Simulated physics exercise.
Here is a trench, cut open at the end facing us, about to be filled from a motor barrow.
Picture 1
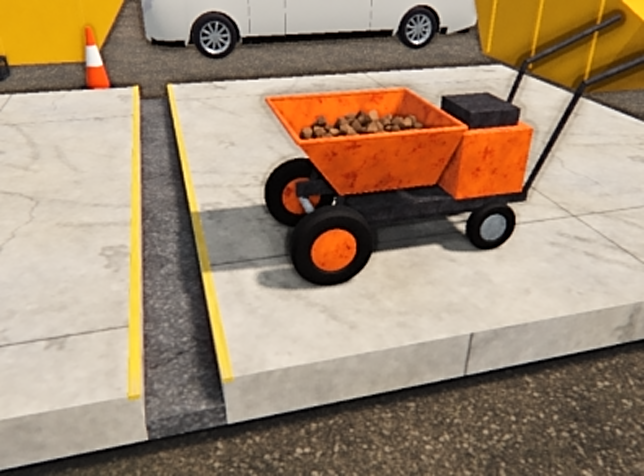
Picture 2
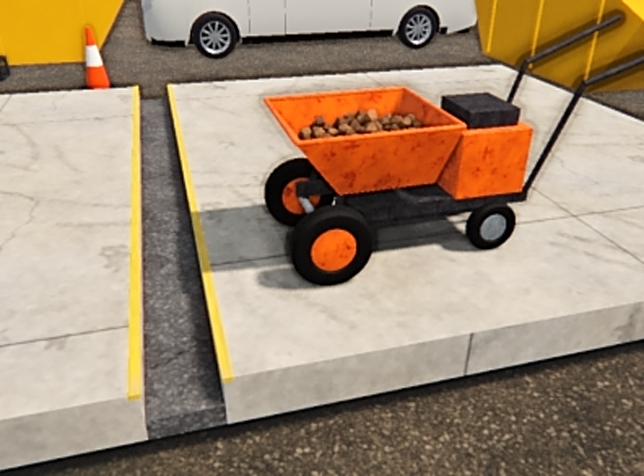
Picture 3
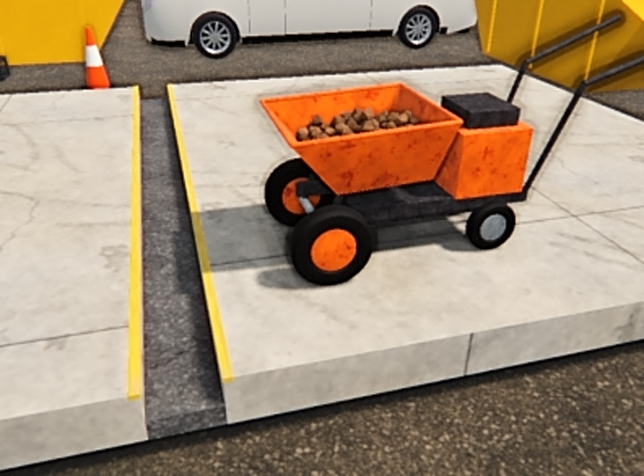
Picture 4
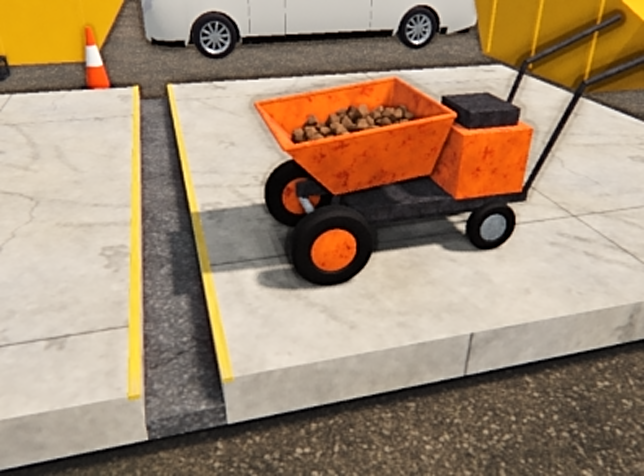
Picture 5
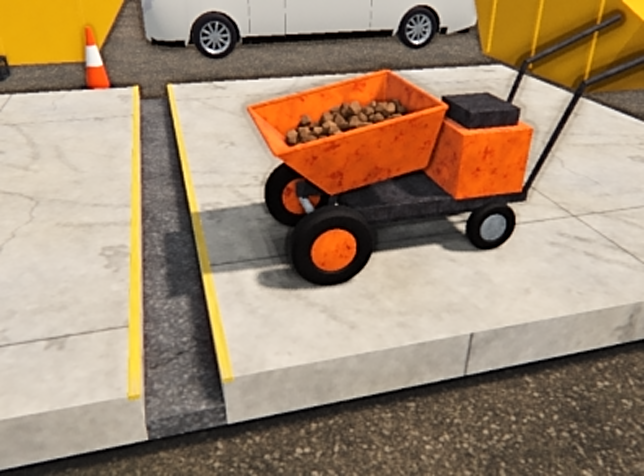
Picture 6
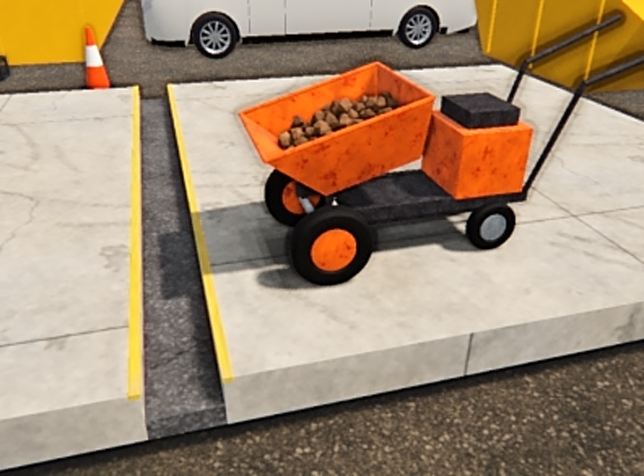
An orange skip loaded with brown lumps tilts gradually leftward on a stationary motor barrow.
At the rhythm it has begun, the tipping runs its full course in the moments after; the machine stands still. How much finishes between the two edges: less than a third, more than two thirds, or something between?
Above two thirds.
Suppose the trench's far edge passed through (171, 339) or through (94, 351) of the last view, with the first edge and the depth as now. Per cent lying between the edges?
The first try lands around 50 %, the second around 100 %.
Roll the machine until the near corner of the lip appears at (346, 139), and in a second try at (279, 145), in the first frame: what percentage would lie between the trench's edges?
Okay, so the first one ends at 60 % and the second at 80 %.
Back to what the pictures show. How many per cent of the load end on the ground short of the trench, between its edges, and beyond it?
Short 0, between 90, beyond 5 %.
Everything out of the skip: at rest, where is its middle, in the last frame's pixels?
Near pixel (169, 282).
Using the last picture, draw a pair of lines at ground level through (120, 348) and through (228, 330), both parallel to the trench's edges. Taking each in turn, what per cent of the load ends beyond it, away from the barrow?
Close to 10 per cent, then close to 100 per cent.
Soon after the last picture, skip tipped steeply; all in the skip.
A little later, skip tipped right over; most in the skip; a small part in or heaped over the trench; a stray few falling.
Later still, skip tipped right over; a small part in the skip; most in or heaped over the trench; a small part beyond it.
At rest, skip tipped right over; a stray few short of the trench; nearly all in or heaped over the trench; a small part beyond it.
